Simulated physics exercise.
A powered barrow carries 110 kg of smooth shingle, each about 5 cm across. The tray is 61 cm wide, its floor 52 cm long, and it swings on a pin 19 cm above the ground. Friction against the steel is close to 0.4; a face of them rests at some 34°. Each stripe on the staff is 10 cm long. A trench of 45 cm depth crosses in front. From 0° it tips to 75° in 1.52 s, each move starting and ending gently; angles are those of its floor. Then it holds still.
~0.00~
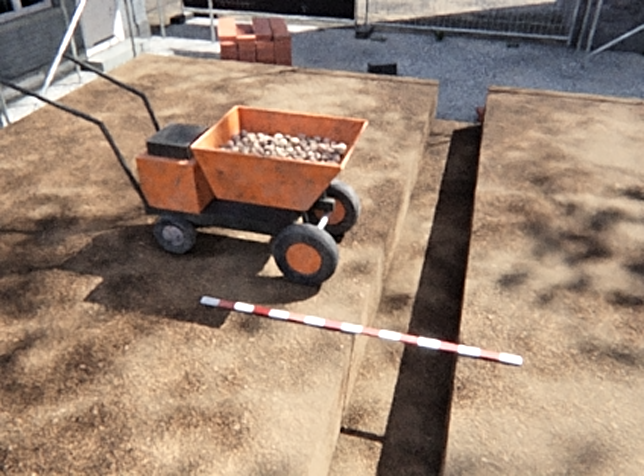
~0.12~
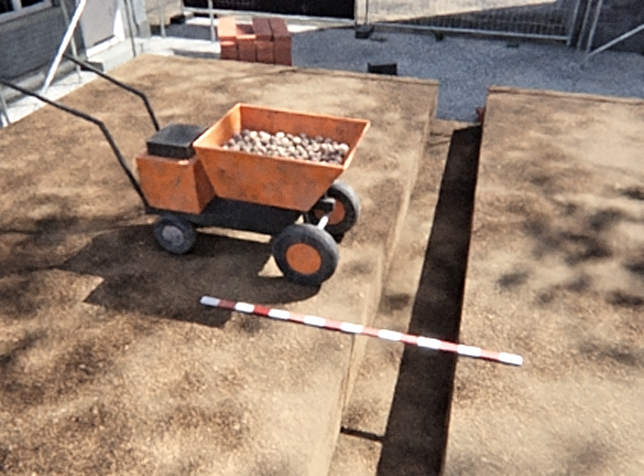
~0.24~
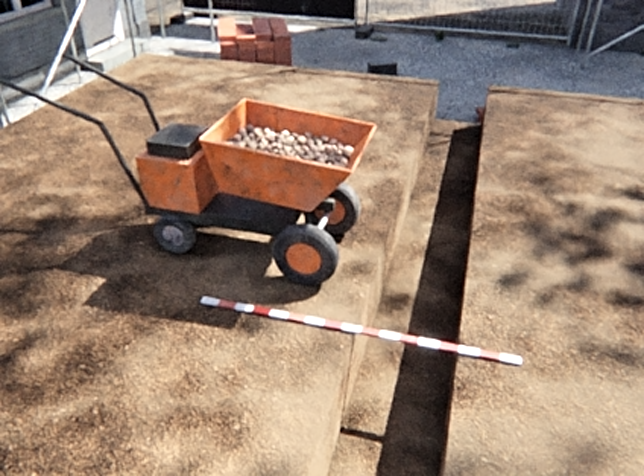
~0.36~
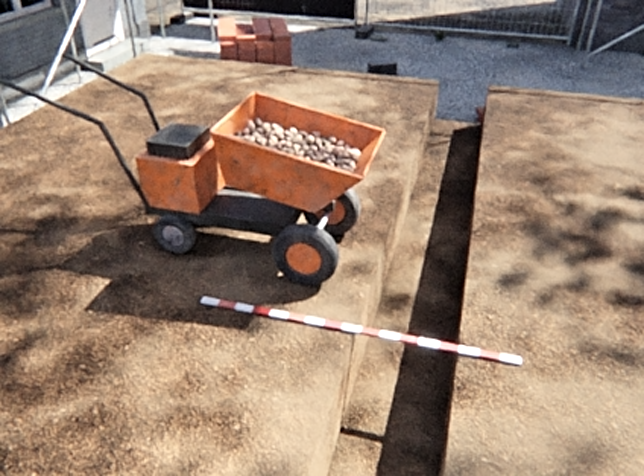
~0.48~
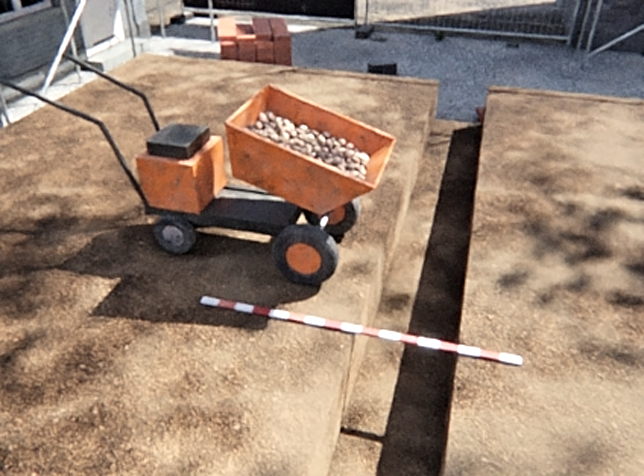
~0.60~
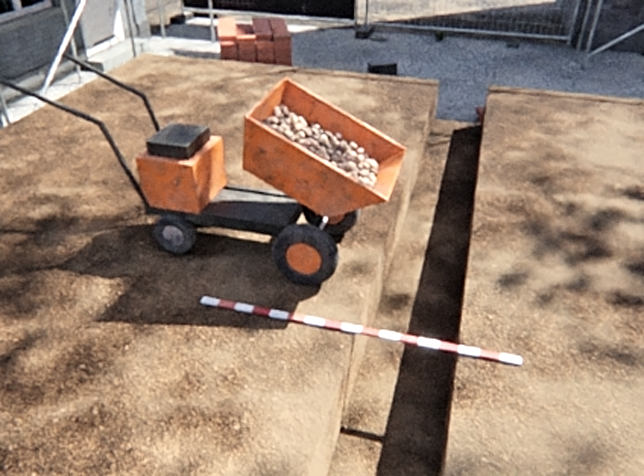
An orange barrow loaded with smooth stones stood still on brown ground beside a trench, behind a red and white staff, while its tray tilted steadily down to the right, its back end rising.
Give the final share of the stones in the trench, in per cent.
Some 86 per cent of it.
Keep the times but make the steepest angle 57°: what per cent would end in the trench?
Then about 45 per cent.
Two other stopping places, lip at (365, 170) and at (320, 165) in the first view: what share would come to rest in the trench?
Near 55 per cent from the first place, 100 from the second.
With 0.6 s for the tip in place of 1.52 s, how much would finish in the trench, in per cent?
It would be near 60 per cent.
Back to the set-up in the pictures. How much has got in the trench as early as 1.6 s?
Some 45 per cent.
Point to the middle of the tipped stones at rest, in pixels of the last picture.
Around (434, 325).
After 1.1 s the floor is at 63°; 99 % in the tray, 1 % in the trench; the foremost stones are at (429, 237).
After 1.6 s the floor is at 75°; 46 % in the tray, 45 % in the trench, 9 % past the trench; the foremost stones are at (515, 296).
After 2.0 s the floor is at 75°; 17 % in the tray, 69 % in the trench, 14 % past the trench; the foremost stones are at (567, 304).
After 3.9 s the floor is at 75°; 0 % in the tray, 86 % in the trench, 14 % past the trench; the foremost stones are at (581, 308).
